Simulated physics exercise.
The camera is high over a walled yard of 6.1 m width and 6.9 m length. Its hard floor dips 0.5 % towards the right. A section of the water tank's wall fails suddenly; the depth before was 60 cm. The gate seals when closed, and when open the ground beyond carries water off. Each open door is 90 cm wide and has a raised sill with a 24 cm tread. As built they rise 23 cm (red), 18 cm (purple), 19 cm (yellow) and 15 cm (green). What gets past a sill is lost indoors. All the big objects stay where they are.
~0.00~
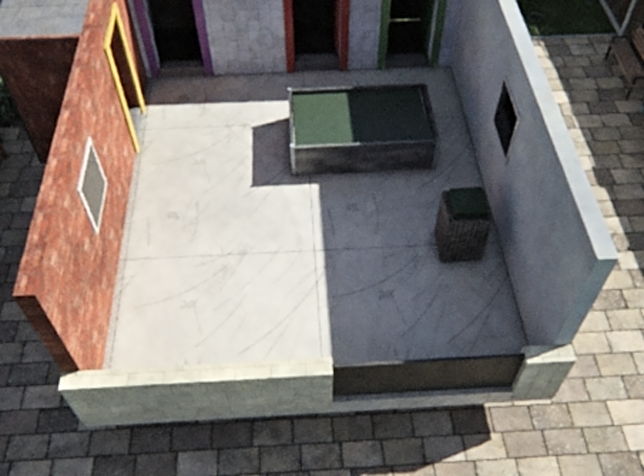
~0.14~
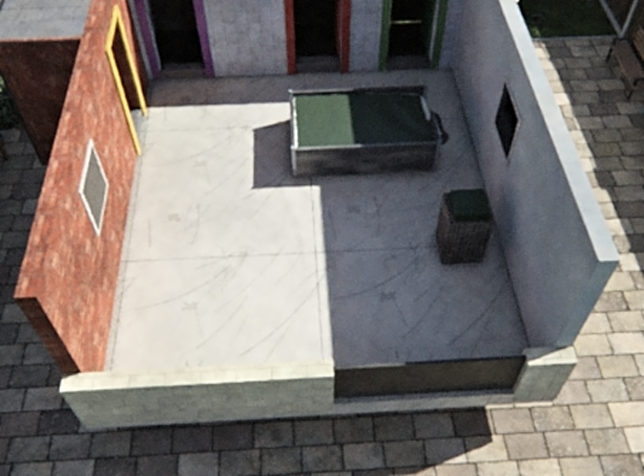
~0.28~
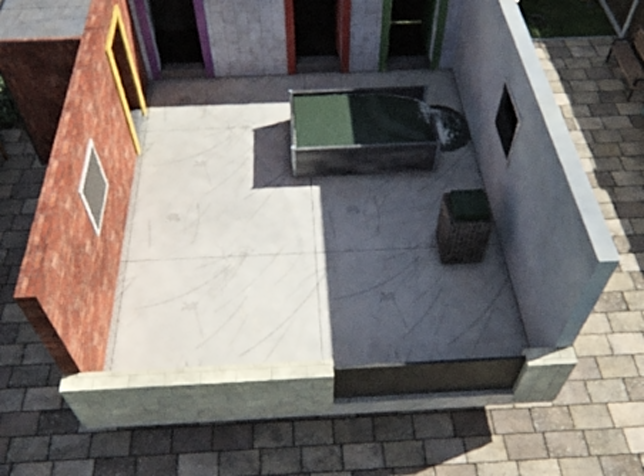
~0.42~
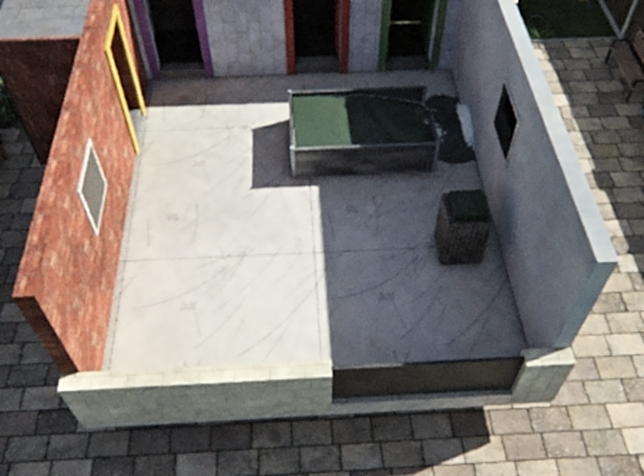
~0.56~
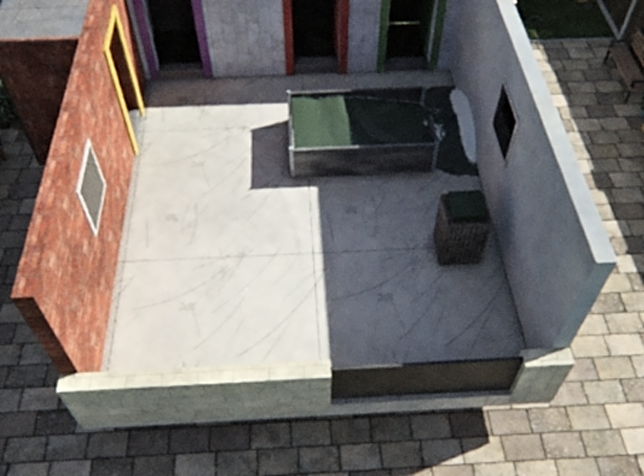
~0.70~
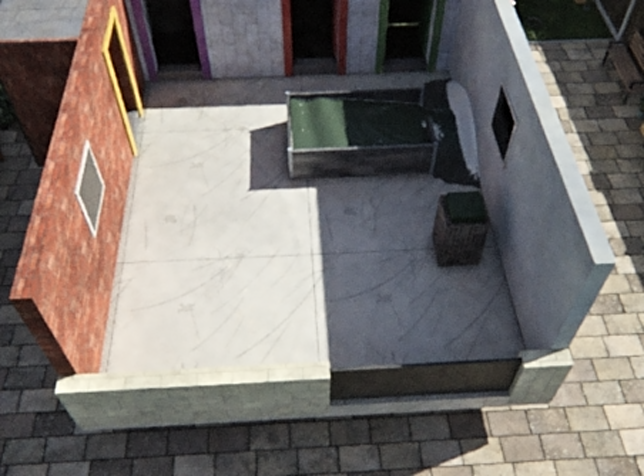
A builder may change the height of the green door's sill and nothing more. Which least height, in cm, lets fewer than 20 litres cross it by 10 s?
Some 20 cm above the ground.
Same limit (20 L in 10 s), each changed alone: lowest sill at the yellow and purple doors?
Roughly 7.0 cm at yellow and 7.5 cm at purple.
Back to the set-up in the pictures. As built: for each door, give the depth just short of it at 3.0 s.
Depths in cm: Red 5, purple 0, yellow 0, green 21.
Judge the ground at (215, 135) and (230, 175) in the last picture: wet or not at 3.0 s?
In that order: Still dry, still dry.
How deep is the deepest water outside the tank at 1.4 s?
Up to some 46 cm.
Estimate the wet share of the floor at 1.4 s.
About 10 per cent.
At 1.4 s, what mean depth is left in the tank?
Some 45 cm.
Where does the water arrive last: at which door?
It is the yellow one.
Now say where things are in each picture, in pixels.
In the first picture, still water, 60 cm deep, in the water tank at (361, 118); the green door at (412, 25) is dry.
In the second picture, the gap is at (425, 119), the front 0.3 m out at (442, 140); the back of the water tank holds 60 cm.
In the third picture, the front is at (466, 135), 0.8 m from the gap at (424, 121); 0.6 m2 of floor is wet, 60 cm left at the back.
In the fourth picture, water pours out at (423, 122) and has run 0.9 m, to (473, 154); about 10 cm deep outside, 60 cm at the back.
In the fifth picture, the front is at (477, 171), 1.1 m from the gap at (422, 122); 1.3 m2 of floor is wet, 60 cm left at the back.
In the sixth picture, the front is at a hidden place, 1.3 m from the gap at (421, 123); 1.5 m2 of floor is wet, 59 cm left at the back; 0.9 m in a straight line remain to the green door at (410, 29).
After 1.4 s water covers 10 % of the floor, deepest (46 cm) near (457, 126); 17 cm at the green door, 1 litre in over its 15 cm sill.
After 3.0 s water covers 35 % of the floor, deepest (31 cm) near (457, 126); 21 cm at the green door, 35 litres in over its 15 cm sill.
After 10.0 s water covers 100 % of the floor, deepest (12 cm) near (457, 126); 8 cm at the green door, 56 litres in over its 15 cm sill.
At the green door as built, the water arrived by 1.2 s and peaked near 23 cm at 2.2 s.
With a sill of 18 cm, 31 litres would have come in within the 10 s; with 24 cm, 7 litres. So under 20 litres takes about 20 cm.
